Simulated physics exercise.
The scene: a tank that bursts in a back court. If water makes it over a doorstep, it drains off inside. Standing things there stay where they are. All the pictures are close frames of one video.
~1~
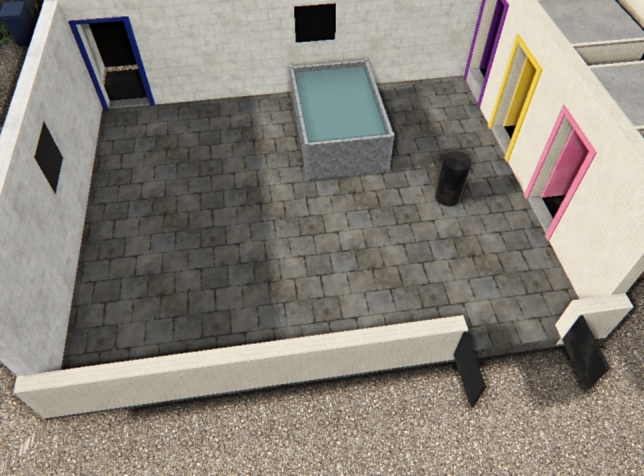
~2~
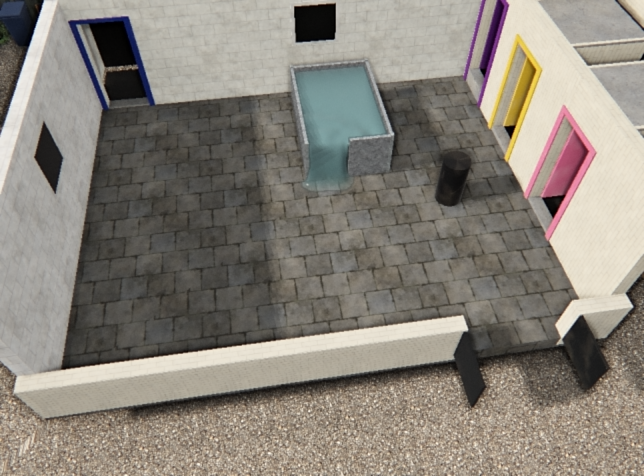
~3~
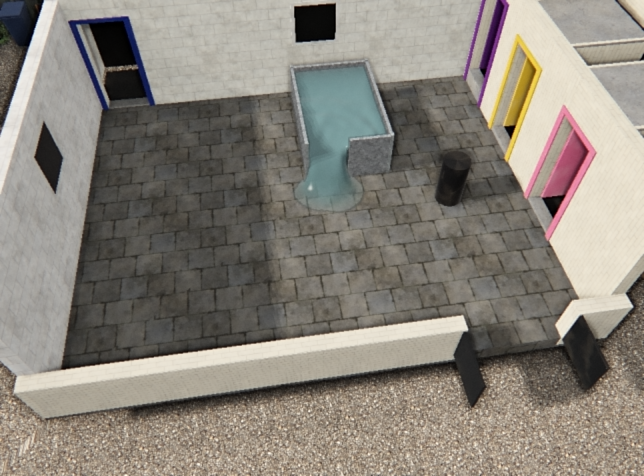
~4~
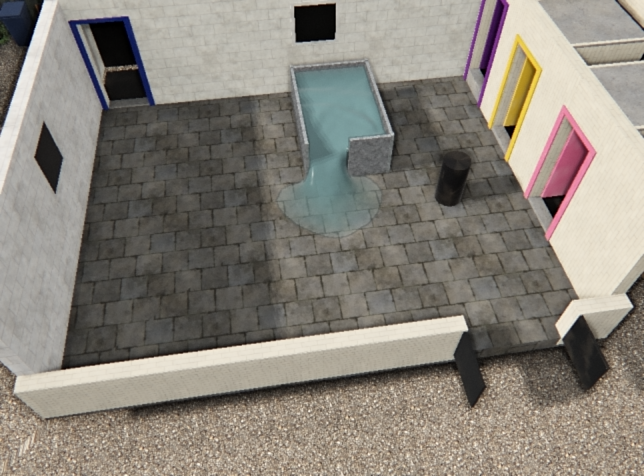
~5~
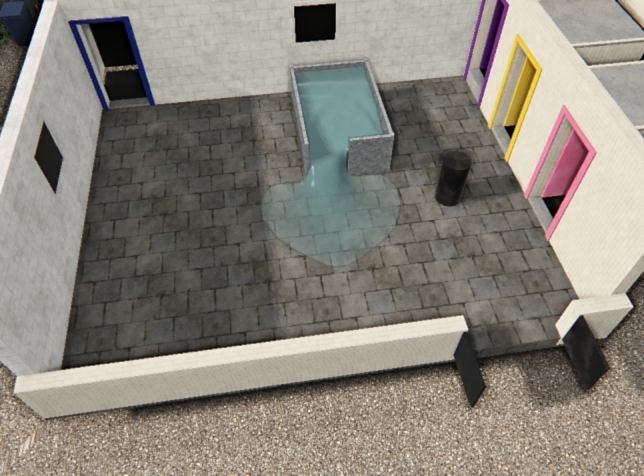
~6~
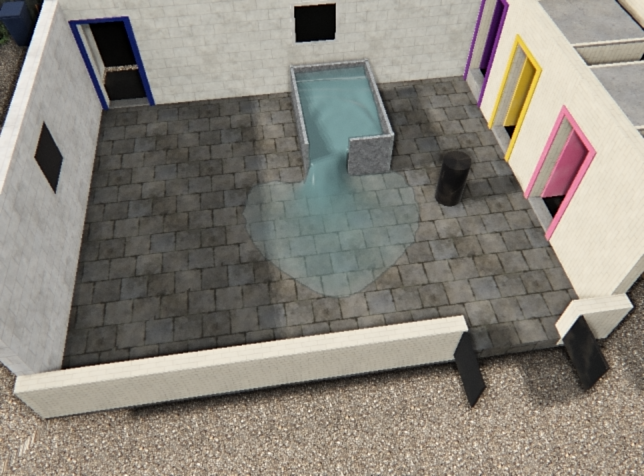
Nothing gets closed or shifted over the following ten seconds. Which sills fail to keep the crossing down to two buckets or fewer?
The yellow door keeps it down; the purple door keeps it down; the blue door fails to; the pink door keeps it down.
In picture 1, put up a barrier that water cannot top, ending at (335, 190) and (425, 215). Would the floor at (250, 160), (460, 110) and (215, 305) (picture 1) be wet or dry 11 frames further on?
Taking the points in order, they are high and dry, high and dry and inundated.
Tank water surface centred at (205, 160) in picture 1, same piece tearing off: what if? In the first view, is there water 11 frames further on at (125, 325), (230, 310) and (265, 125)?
The first spot ends up sodden, the second sodden and the third left untouched.
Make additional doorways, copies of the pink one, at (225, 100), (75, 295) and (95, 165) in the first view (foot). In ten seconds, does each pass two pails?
The first new doorway comes up short, the second tops it, the third comes up short.
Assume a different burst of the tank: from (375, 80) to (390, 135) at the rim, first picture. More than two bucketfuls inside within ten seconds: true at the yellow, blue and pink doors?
Yellow door: Crosses the line; blue door: Falls short; pink door: Crosses the line.
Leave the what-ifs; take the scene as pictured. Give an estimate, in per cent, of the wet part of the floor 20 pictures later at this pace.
I'd put it at roughly 40 per cent.
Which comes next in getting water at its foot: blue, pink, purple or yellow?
That would be the pink-painted one, ahead of the rest.
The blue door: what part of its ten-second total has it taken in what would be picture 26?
It should be near 0 percent of the ten-second total.
A moment on, water covers 30 % of the floor; the yellow door not reached, the purple door not reached, the blue door not reached, the pink door not reached.
Next, water covers 40 % of the floor; the yellow door not reached, the purple door not reached, the blue door not reached, the pink door not reached.
Then, water covers 40 % of the floor; the yellow door not reached, the purple door not reached, the blue door not reached, the pink door not reached.
Later, water covers 70 % of the floor; the yellow door wet at the sill, nothing in, the purple door not reached, the blue door wet at the sill, nothing in, the pink door wet at the sill, nothing in.
In the end, water covers 95 % of the floor; the yellow door wet at the sill, nothing in, the purple door wet at the sill, nothing in, the blue door over two buckets in, the pink door wet at the sill, nothing in.
